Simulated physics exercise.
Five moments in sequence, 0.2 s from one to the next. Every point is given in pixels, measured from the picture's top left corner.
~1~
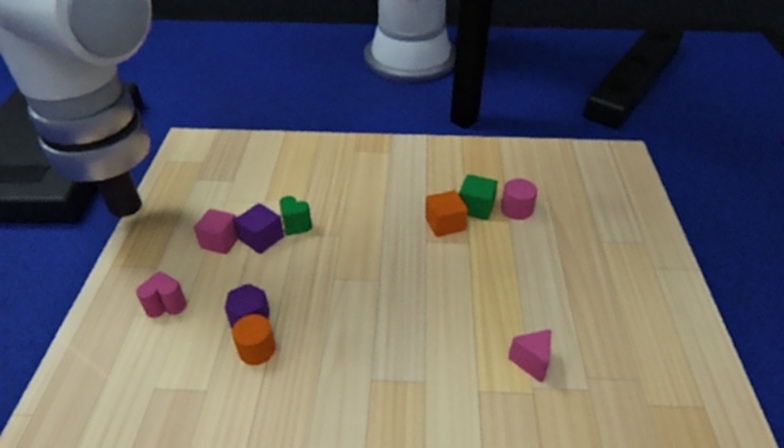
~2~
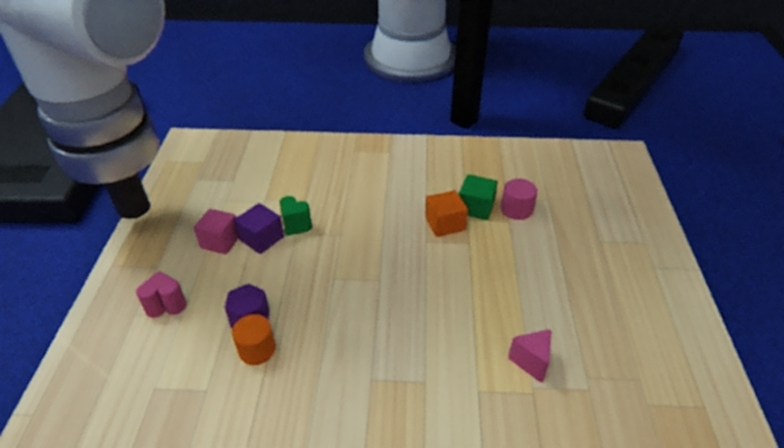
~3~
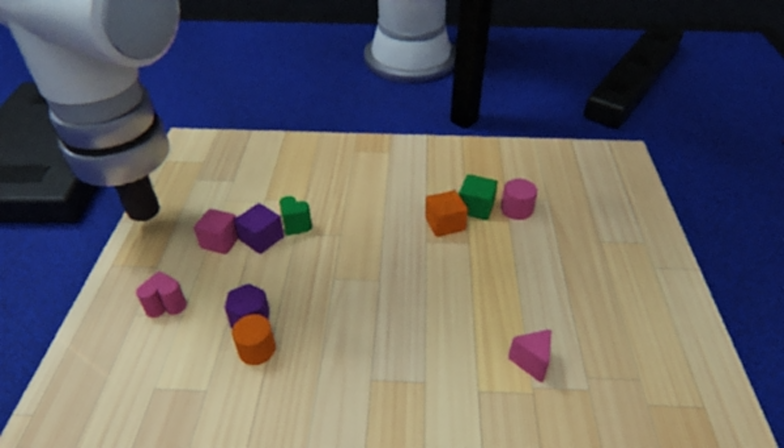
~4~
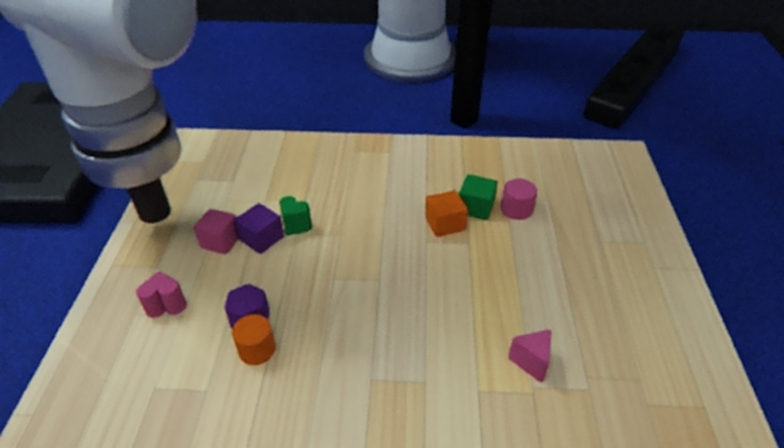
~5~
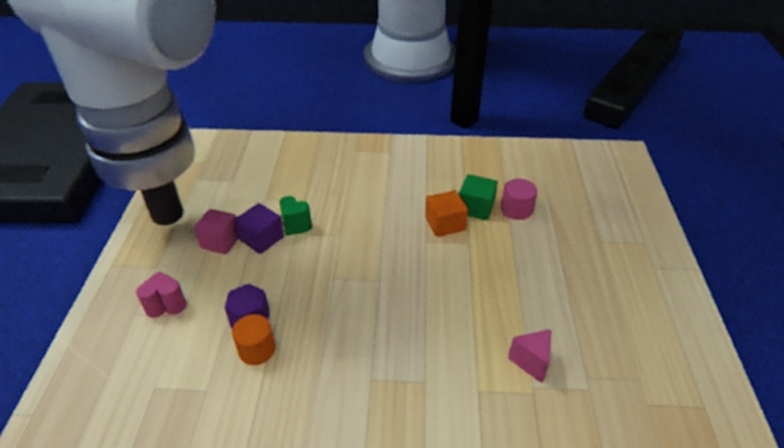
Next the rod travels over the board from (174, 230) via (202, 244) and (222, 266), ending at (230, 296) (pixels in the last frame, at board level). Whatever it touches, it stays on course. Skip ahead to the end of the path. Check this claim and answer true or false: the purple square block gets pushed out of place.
That statement is accurate.
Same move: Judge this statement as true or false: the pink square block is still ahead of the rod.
False
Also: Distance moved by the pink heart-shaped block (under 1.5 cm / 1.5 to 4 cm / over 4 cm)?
Once the path ends, it will sit under 1.5 cm from where it is now.
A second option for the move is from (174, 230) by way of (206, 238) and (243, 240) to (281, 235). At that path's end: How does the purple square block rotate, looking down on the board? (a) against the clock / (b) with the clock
I choose a.
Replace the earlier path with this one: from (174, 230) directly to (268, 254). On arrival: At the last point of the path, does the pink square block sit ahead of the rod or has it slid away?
The block sits ahead of the rod.
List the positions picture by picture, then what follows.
In the first frame, rod tip at (126, 207); block tops, pink heart-shaped block at (157, 284); pink square block at (214, 220); purple hexagonal block at (245, 298); purple square block at (257, 217); green heart-shaped block at (292, 205).
In the second frame, rod at (135, 209); blocks unchanged.
In the third frame, rod at (144, 211); blocks unchanged.
In the fourth frame, rod at (155, 213); blocks unchanged.
In the fifth frame, rod at (168, 215); pink heart-shaped block at (157, 284); pink square block at (214, 220); purple hexagonal block at (245, 298); purple square block at (257, 217); green heart-shaped block at (292, 205).
What follows on the original path. One third of the way, rod at (198, 230); pink square block at (229, 223), turned 25° anticlockwise; purple square block at (269, 217); green heart-shaped block at (297, 204), turned 20° anticlockwise.
Two thirds of the way, rod at (218, 253); pink square block at (242, 224), turned 55° anticlockwise; purple square block at (276, 215), turned 15° clockwise; green heart-shaped block at (301, 203), turned 20° anticlockwise.
At the end, rod at (226, 281); pink heart-shaped block in place; pink square block at (242, 224), turned 55° anticlockwise; purple hexagonal block in place; purple square block at (276, 215), turned 15° clockwise; green heart-shaped block at (301, 203), turned 20° anticlockwise.
